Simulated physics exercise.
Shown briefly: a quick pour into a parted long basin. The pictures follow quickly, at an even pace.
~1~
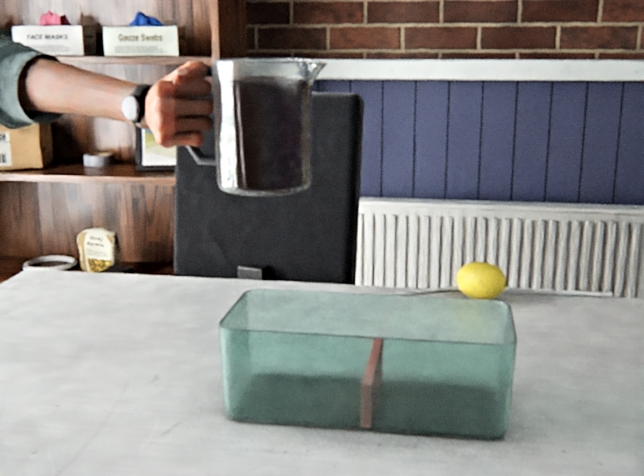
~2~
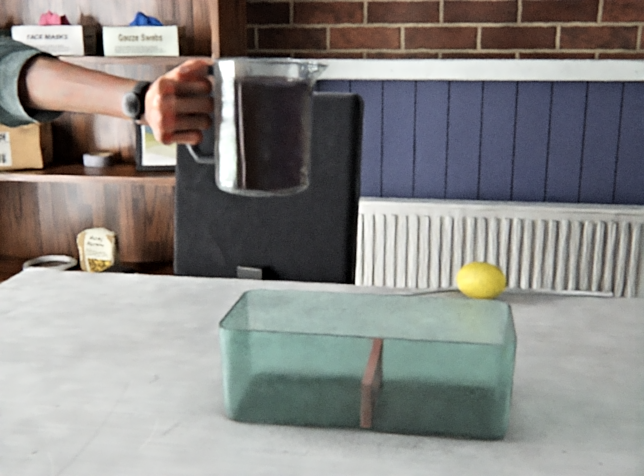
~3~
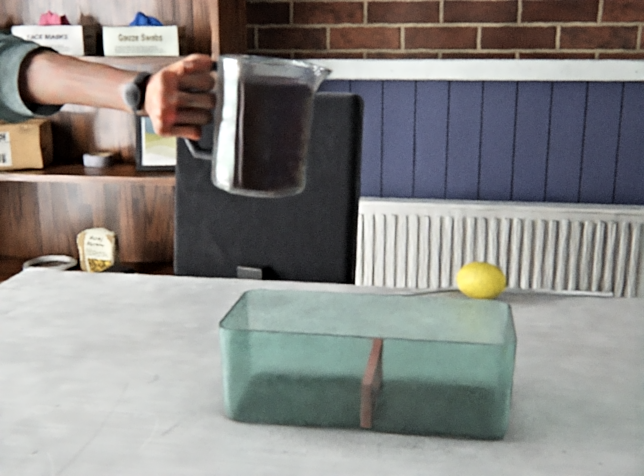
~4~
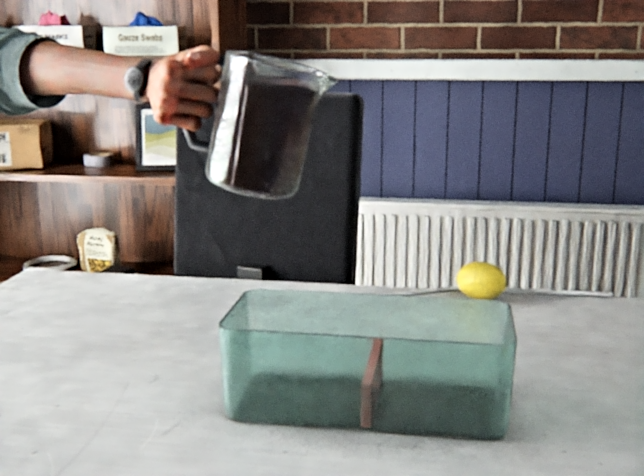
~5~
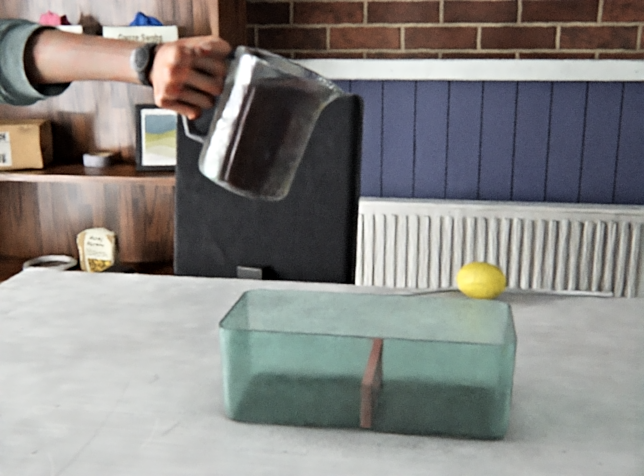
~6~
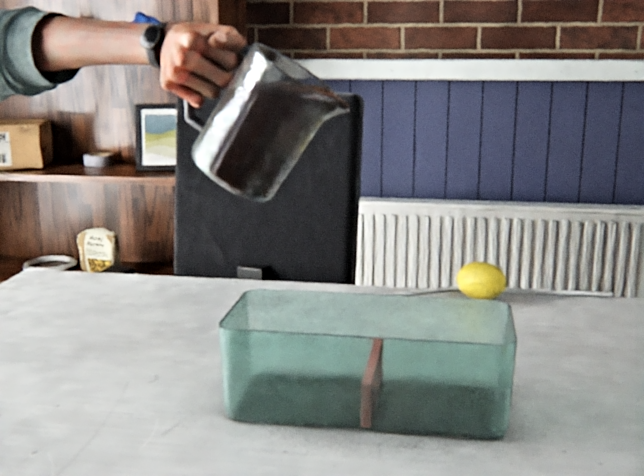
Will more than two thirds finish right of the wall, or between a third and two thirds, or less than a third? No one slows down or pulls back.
Right of the wall there will be more than two thirds.
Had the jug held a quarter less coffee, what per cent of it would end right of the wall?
About 85 in a hundred.
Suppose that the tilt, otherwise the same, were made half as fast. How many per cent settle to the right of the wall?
Some 90 per cent.
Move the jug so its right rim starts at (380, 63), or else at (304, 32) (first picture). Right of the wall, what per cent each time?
First place gives some 75 %, second place some 75 %.
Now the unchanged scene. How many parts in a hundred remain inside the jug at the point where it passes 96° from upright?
Near 60 percent is still in there.
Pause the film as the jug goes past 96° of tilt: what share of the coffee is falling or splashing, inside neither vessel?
Share in flight: Approx. 30 %.
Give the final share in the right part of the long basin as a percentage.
About 85 per cent.
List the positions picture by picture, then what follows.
In the first picture, it leans 0°; its right rim is at (327, 62); the coffee meets the walls at (219, 80) and (311, 80); the long basin's rim runs from (233, 309) to (512, 324); the wall's top is at (373, 362).
In the second picture, it leans 2°; its right rim is at (328, 64); the coffee meets the walls at (221, 79) and (311, 82).
In the third picture, it leans 6°; its right rim is at (333, 70); the coffee meets the walls at (224, 78) and (315, 84).
In the fourth picture, it leans 13°; its right rim is at (339, 79); the coffee meets the walls at (228, 80) and (321, 86).
In the fifth picture, it leans 22°; its right rim is at (345, 93); the coffee meets the walls at (223, 103) and (332, 90).
In the sixth picture, it leans 33°; its right rim is at (349, 110); the coffee meets the walls at (218, 111) and (334, 96); 1 per cent is over the edge.
A moment on, the jug is tipped on its side and 62 per cent is still to pour, 0 is left of the wall and 8 right of it.
Next, the jug is tipped right over and 16 per cent is still to pour, 2 is left of the wall and 52 right of it.
Then the jug is tipped right over and 2 per cent is still to pour, 6 is left of the wall and 83 right of it.
Later the jug is tipped right over and 0 per cent is still to pour, 8 is left of the wall and 87 right of it.
Finally, 8 per cent lies left of the wall, 87 right of it and 4 outside.
